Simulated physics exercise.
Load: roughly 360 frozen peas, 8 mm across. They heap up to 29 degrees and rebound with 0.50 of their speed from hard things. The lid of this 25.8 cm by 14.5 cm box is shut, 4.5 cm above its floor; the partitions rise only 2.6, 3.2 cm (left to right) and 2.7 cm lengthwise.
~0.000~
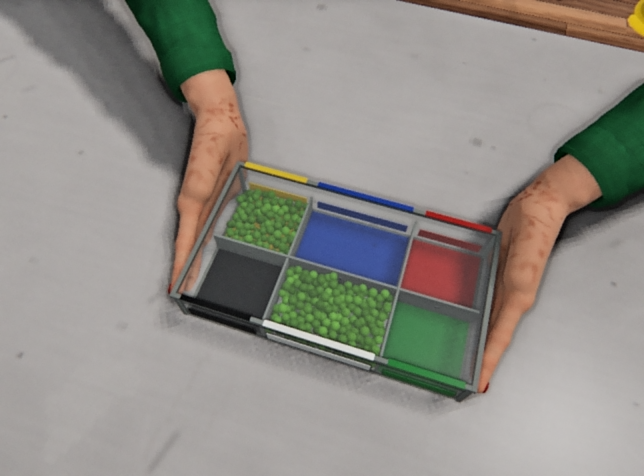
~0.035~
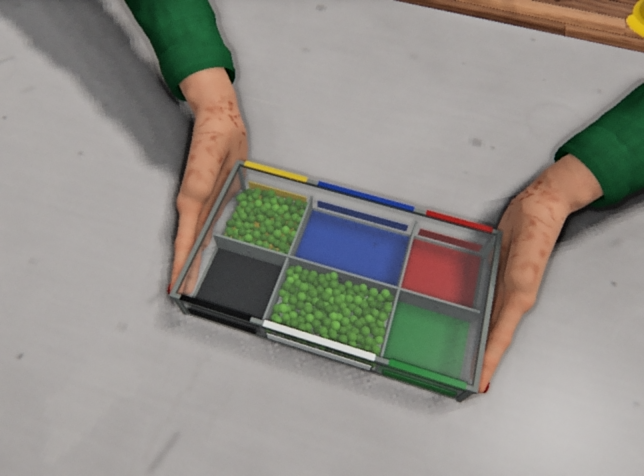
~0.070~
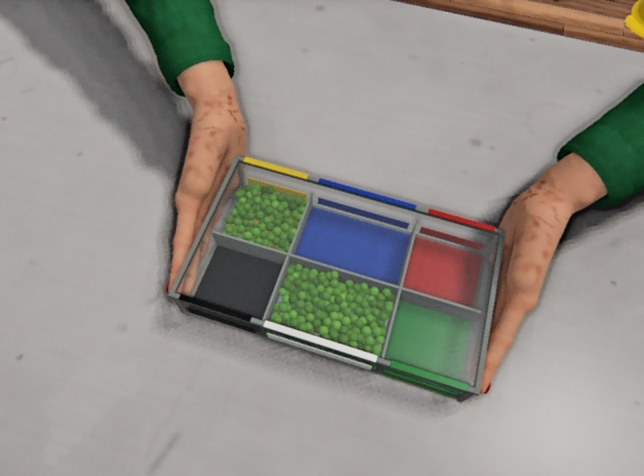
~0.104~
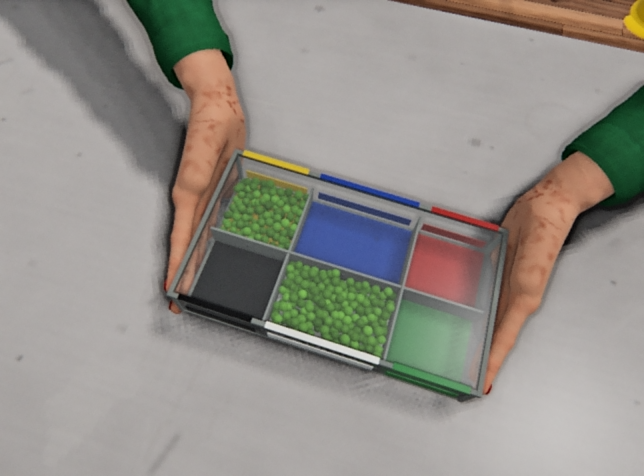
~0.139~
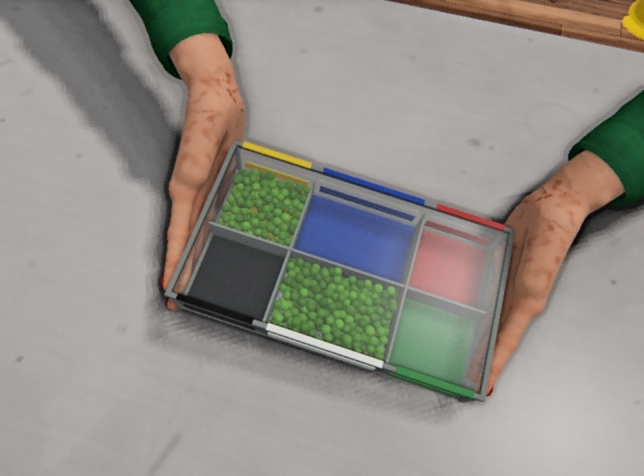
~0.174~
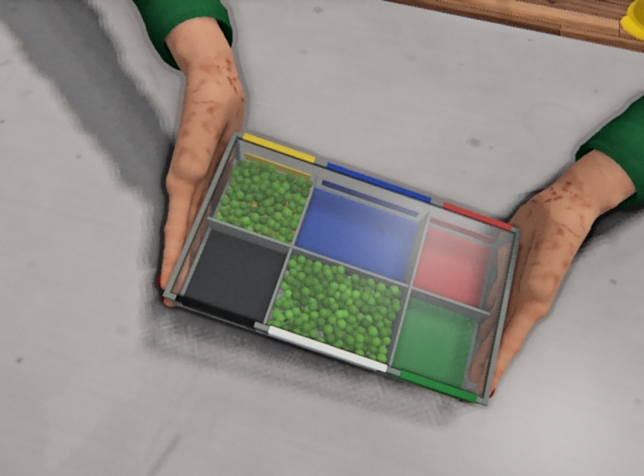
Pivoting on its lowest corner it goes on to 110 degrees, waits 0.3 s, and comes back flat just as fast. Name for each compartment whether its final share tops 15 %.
Red: Under, blue: Under, green: Under, yellow: Under, white: Over, black: Under.
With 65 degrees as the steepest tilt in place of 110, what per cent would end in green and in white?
Green 5; white 70.
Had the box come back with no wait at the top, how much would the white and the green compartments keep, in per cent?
Then: White 85, green 10.
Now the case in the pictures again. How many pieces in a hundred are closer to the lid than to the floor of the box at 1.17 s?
About 60 per cent.
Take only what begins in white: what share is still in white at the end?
Some 90 per cent.
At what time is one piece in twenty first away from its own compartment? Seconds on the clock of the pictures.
At about 0.80 s.
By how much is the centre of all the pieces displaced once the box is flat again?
Roughly 5.5 cm.
After 1.17 s, tilt 110 degrees; green 5 %, yellow 10 %, white 80 %.
After 1.83 s, tilt 59 degrees; green 10 %, yellow 5 %, white 85 %.
After 2.53 s, tilt 0 degrees; green 10 %, yellow 5 %, white 85 %.
By 3.2 s all is still; red 0 %, blue 0 %, green 10 %, yellow 5 %, white 85 %, black 0 %.
